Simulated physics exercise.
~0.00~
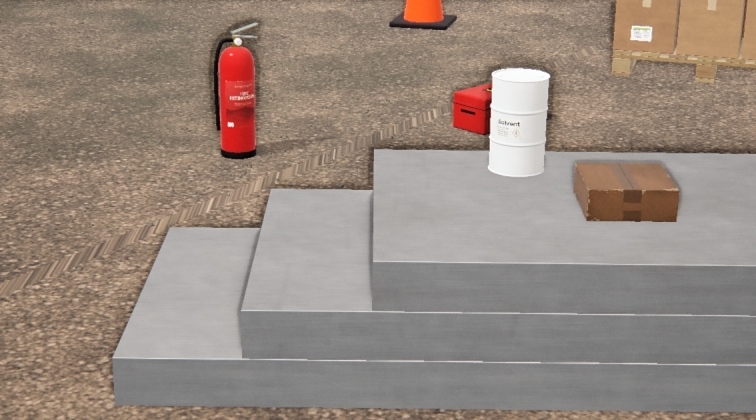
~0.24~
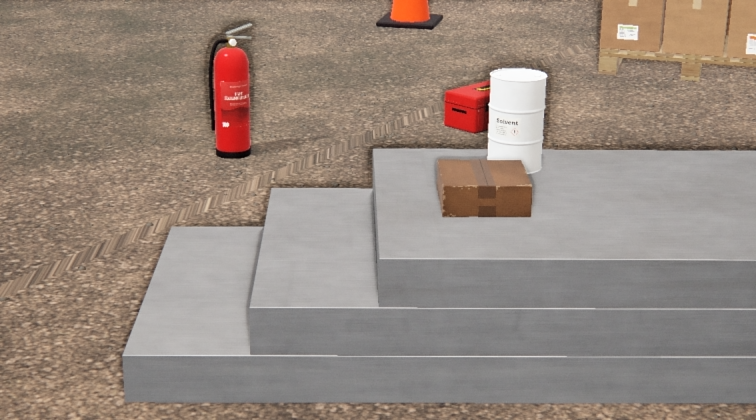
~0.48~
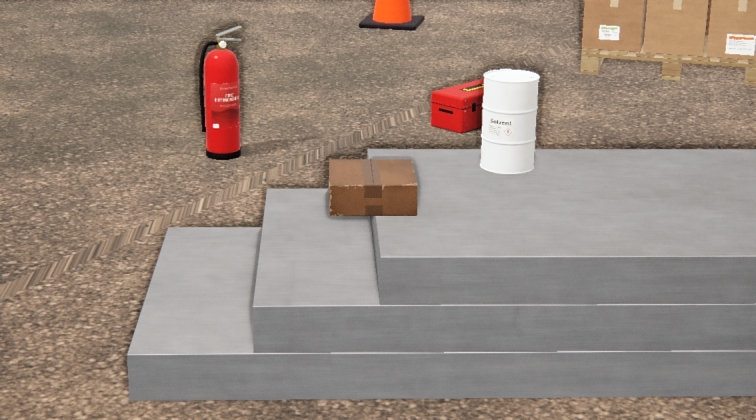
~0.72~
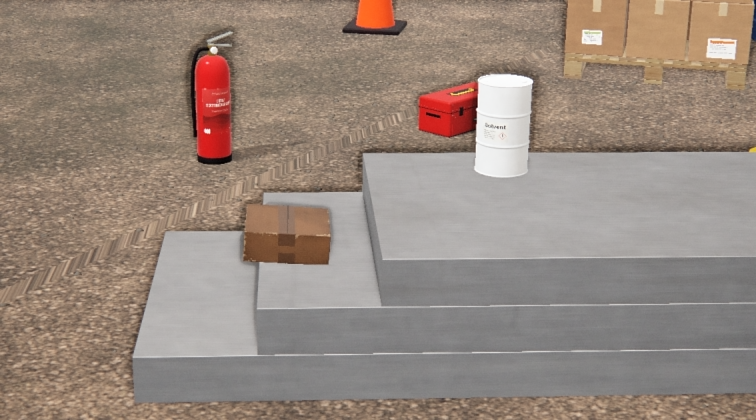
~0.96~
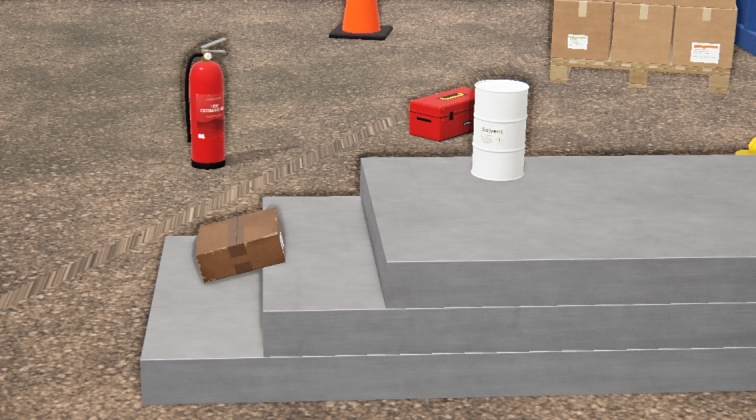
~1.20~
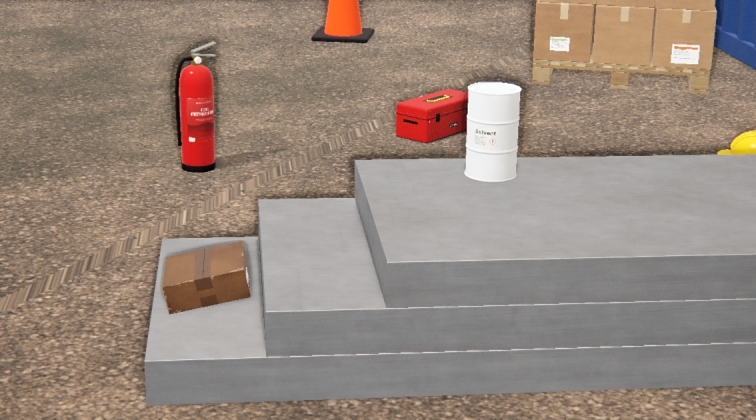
A brown parcel sits near the front of the top level of grey steps, seen from slightly above, with a white canister standing behind it to the left. On the rough brown ground beyond are a red fire extinguisher at left, a red toolbox, an orange cone and stacked cartons on a pallet. The parcel slides left, passing in front of the canister, and goes over the edge. It drops past the middle step, tilting as it continues left. It ends tilted on the lowest step, while the canister stays standing on top and the view drifts gently sideways.
